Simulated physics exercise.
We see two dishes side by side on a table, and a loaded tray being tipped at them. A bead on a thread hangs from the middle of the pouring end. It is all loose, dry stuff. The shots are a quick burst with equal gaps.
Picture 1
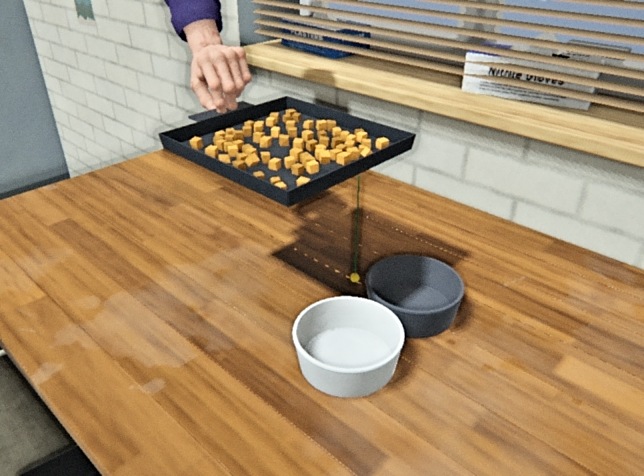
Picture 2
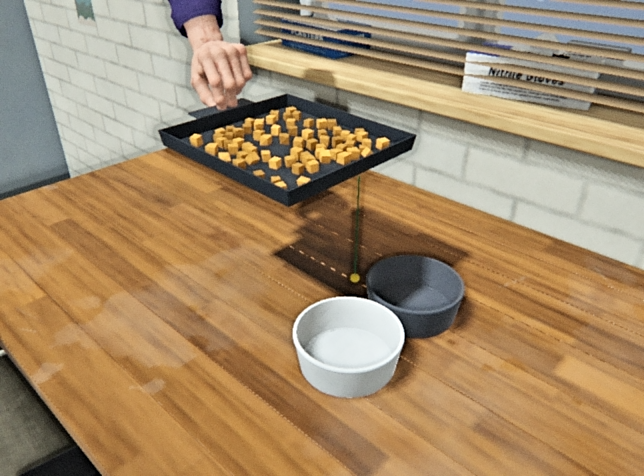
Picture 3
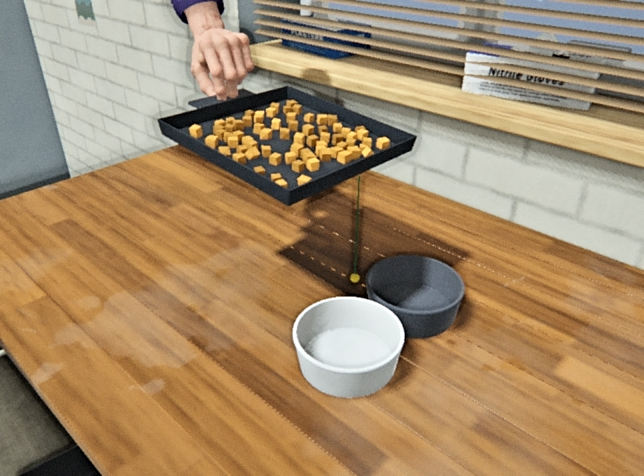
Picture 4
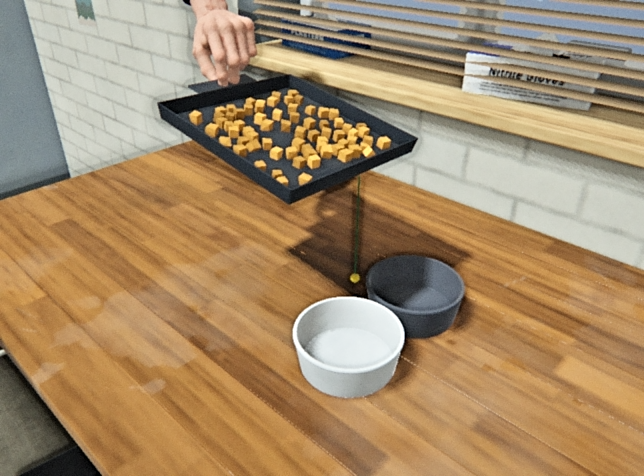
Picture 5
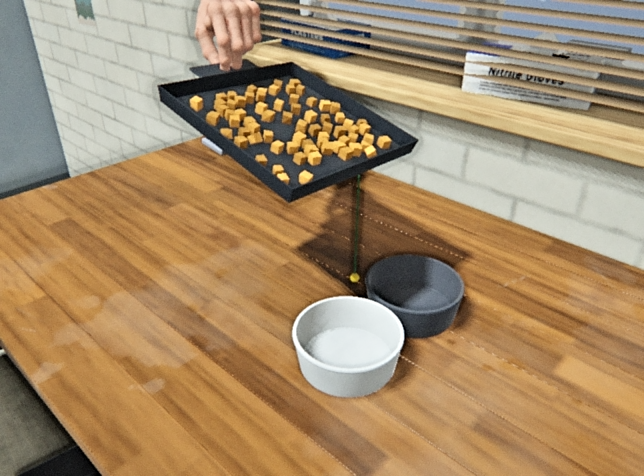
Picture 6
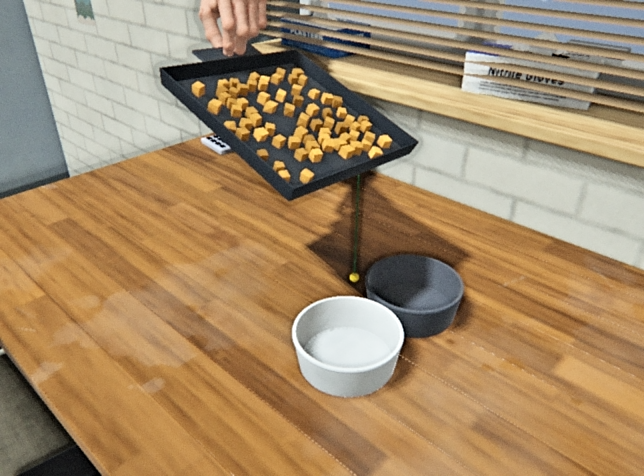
A black tray of small orange-brown cubes, held at its far edge by a hand in a purple sleeve, tilts steadily as the hand lifts that side. Seen from above at a steady angle, a white dish and a dark grey one sit together on a wooden table beside a pale brick wall and blinds. The cubes shift only slightly, while a yellow bead hangs nearly still below.
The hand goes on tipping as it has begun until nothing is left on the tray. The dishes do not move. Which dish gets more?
More goes to the right dish.
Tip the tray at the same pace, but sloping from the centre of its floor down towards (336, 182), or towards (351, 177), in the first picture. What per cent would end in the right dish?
About 10 and 30 per cent.
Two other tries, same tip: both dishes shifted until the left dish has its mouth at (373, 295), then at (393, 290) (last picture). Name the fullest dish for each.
At the first place the left-hand dish, at the second the dish on the left.
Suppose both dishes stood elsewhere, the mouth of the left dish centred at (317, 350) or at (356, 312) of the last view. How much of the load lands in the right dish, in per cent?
About 60 and 40 per cent.
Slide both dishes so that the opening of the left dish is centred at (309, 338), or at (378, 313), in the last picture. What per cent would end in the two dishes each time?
First some 50, then 80 per cent.
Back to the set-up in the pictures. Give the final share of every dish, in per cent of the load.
For the left dish some 20 %, for the right dish some 60 %.
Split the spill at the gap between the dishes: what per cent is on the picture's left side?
Near 0 %.
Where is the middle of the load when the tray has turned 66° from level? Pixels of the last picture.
Roughly at (368, 148).
Soon after the last picture, tray tipped steeply; nearly all on the tray; a small part in the air.
A little later, tray tipped past a quarter turn; most on the tray; a stray few in the left dish; a small part in the right dish; a small part outside both; a stray few in the air.
Later still, tray tipped past a quarter turn; about a quarter in the left dish; about two thirds in the right dish; about a quarter outside both.
At rest, tray tipped past a quarter turn; about a quarter in the left dish; about two thirds in the right dish; about a quarter outside both.
